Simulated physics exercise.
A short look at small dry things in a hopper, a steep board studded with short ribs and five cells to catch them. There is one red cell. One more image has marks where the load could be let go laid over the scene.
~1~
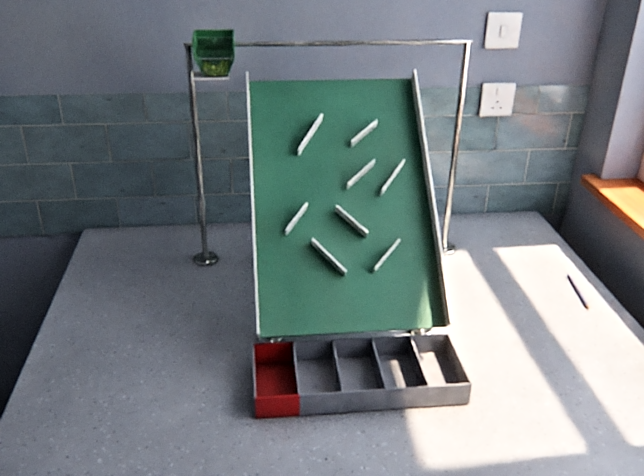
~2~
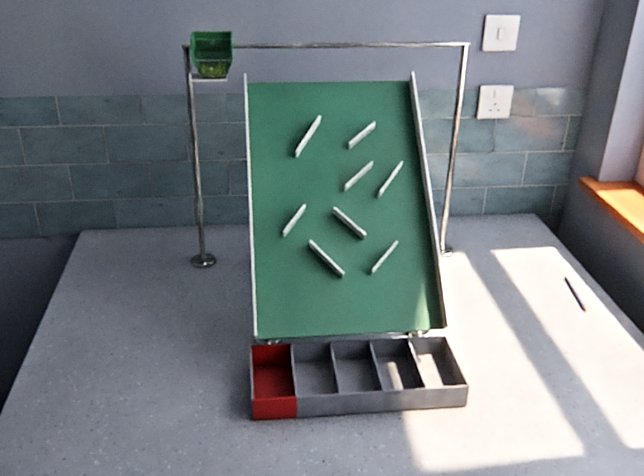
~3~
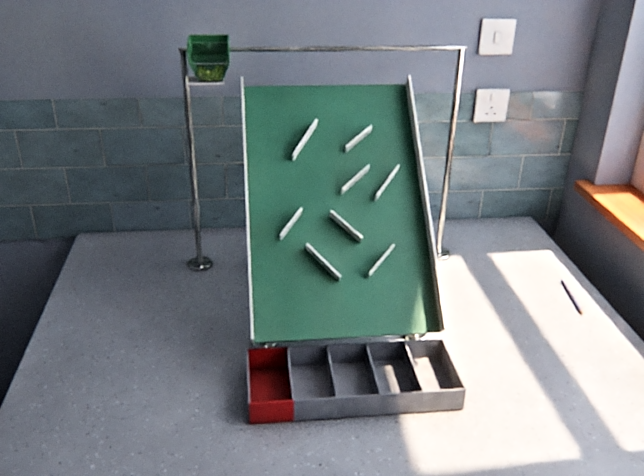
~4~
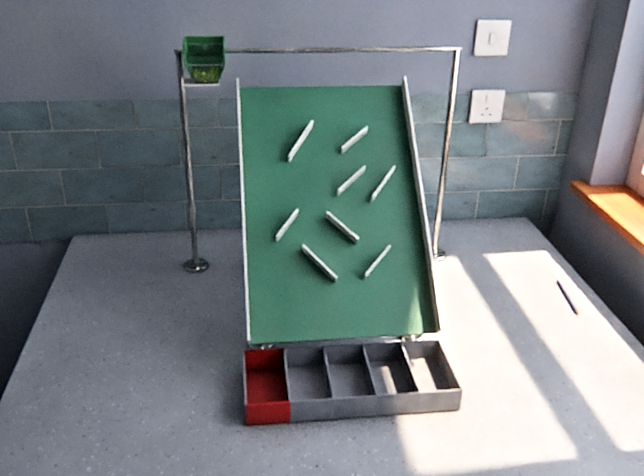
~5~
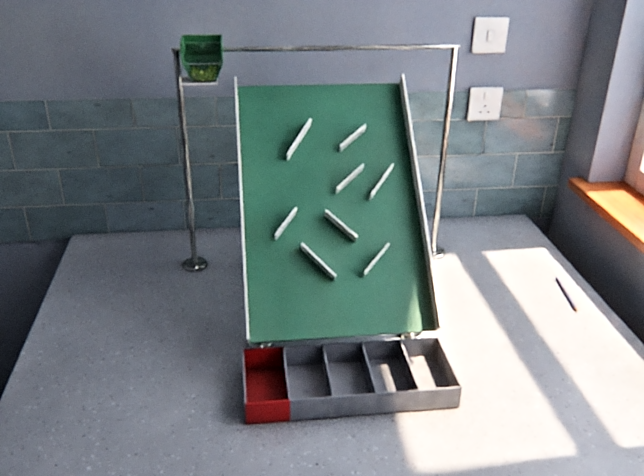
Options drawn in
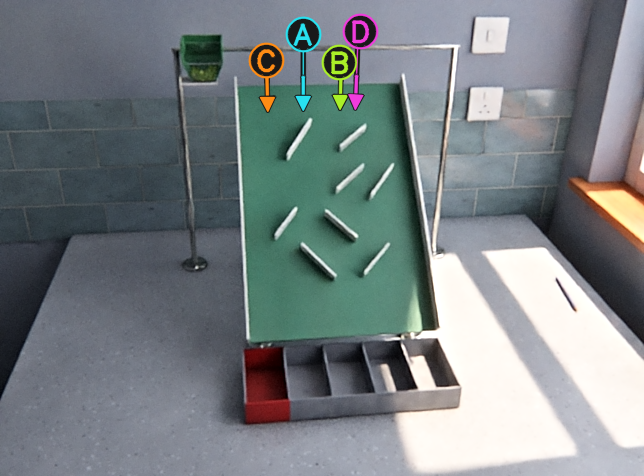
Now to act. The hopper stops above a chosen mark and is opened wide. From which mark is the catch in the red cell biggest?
Mark C does it best.
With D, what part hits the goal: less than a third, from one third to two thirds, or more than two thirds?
Mark D gives less than a third.
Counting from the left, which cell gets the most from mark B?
The fourth from the left.
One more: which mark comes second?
A.
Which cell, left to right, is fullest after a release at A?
The first.
On the marked copy, mark A meets the board at (303, 105); mark B meets the board at (340, 104); mark C meets the board at (267, 106); mark D meets the board at (355, 104).
For mark A, about two thirds in the red cell, about a quarter in other cells.
For mark B, a small part in the red cell, most in other cells.
For mark C, nearly all in the red cell.
For mark D, about a quarter in the red cell, most in other cells, a stray few outside the box.
